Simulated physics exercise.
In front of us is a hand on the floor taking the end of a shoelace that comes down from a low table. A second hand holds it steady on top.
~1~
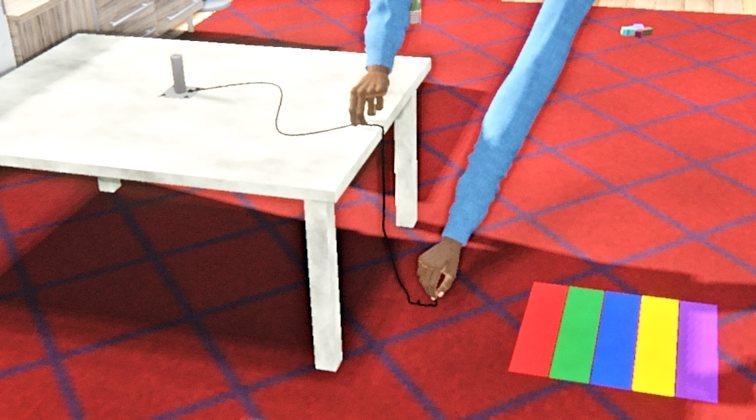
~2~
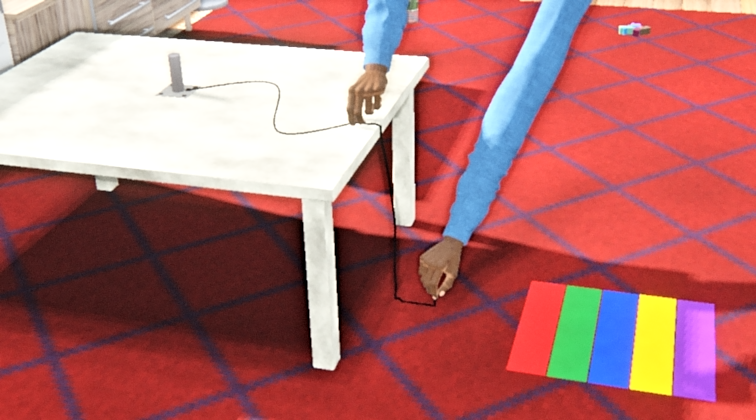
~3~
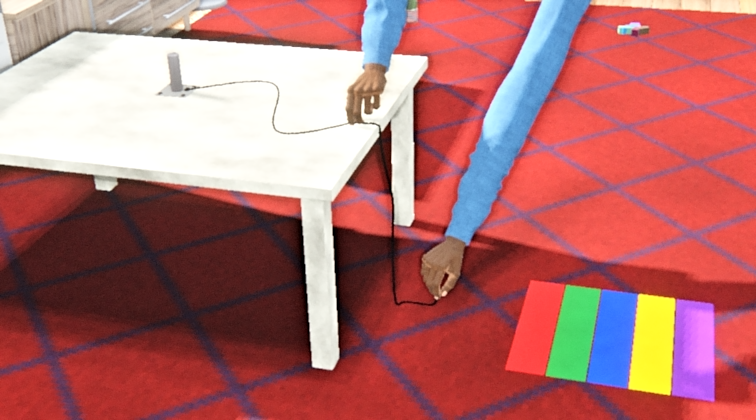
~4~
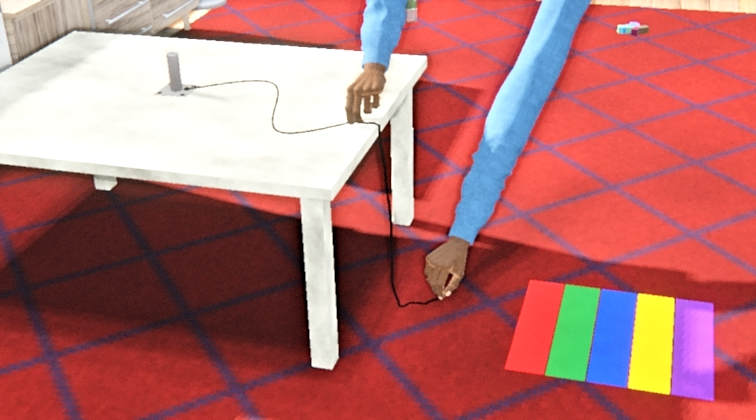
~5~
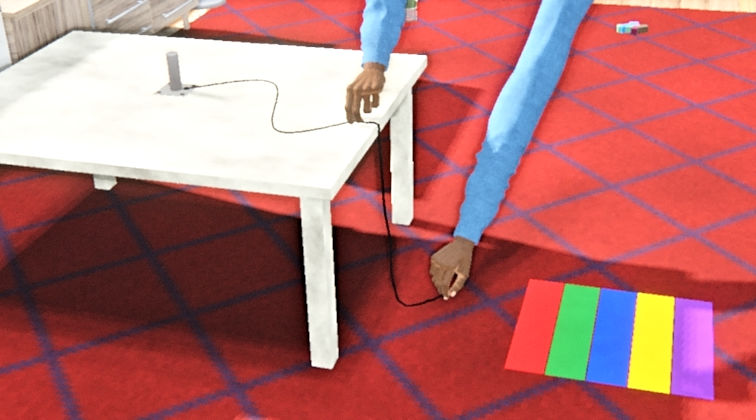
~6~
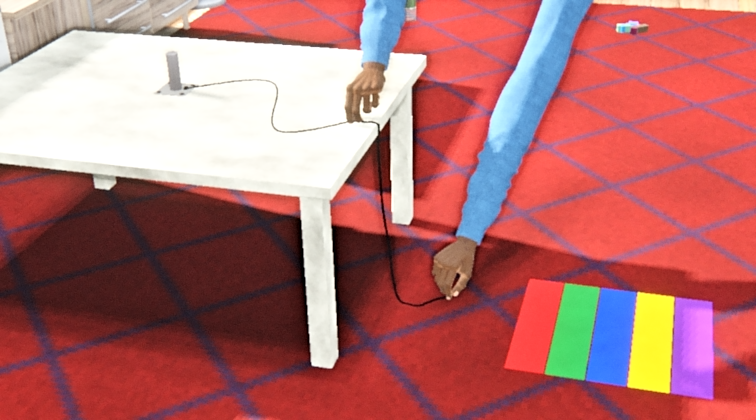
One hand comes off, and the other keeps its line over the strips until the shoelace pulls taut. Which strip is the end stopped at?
Stopped at purple.
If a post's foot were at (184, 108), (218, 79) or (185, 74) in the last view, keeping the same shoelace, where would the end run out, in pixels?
You'd get roughly (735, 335), (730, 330) and (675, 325), one for each try.
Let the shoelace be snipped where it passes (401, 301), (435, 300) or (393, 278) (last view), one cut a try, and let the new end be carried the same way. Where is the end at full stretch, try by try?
In that order: (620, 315), (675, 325) and (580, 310).
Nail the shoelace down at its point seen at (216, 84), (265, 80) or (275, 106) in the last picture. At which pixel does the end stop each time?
(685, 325), (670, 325) and (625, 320).
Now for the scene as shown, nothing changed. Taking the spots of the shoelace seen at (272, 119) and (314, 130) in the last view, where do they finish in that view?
The first one ends up at (361, 112) and the second one at (418, 144).
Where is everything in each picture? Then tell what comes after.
In the first picture, end (436, 295); red (533, 356); green (572, 362); blue (613, 368); yellow (654, 374); purple (697, 380).
In the second picture, end (438, 294); shoelace through (227, 84) (279, 96) (278, 131) (364, 124) (393, 203) (395, 282).
In the third picture, end (440, 294).
In the fourth picture, end (444, 294); shoelace through (226, 83) (278, 95) (276, 130) (363, 123) (389, 203) (392, 281).
In the fifth picture, end (449, 294).
In the sixth picture, end (452, 294); shoelace through (225, 82) (277, 95) (275, 129) (362, 122) (382, 201) (394, 280).
Soon after, end near (610, 316); over blue.
After that, end near (665, 323); over yellow.
At the stop, end near (697, 327); over purple. The end stops over the purple strip.
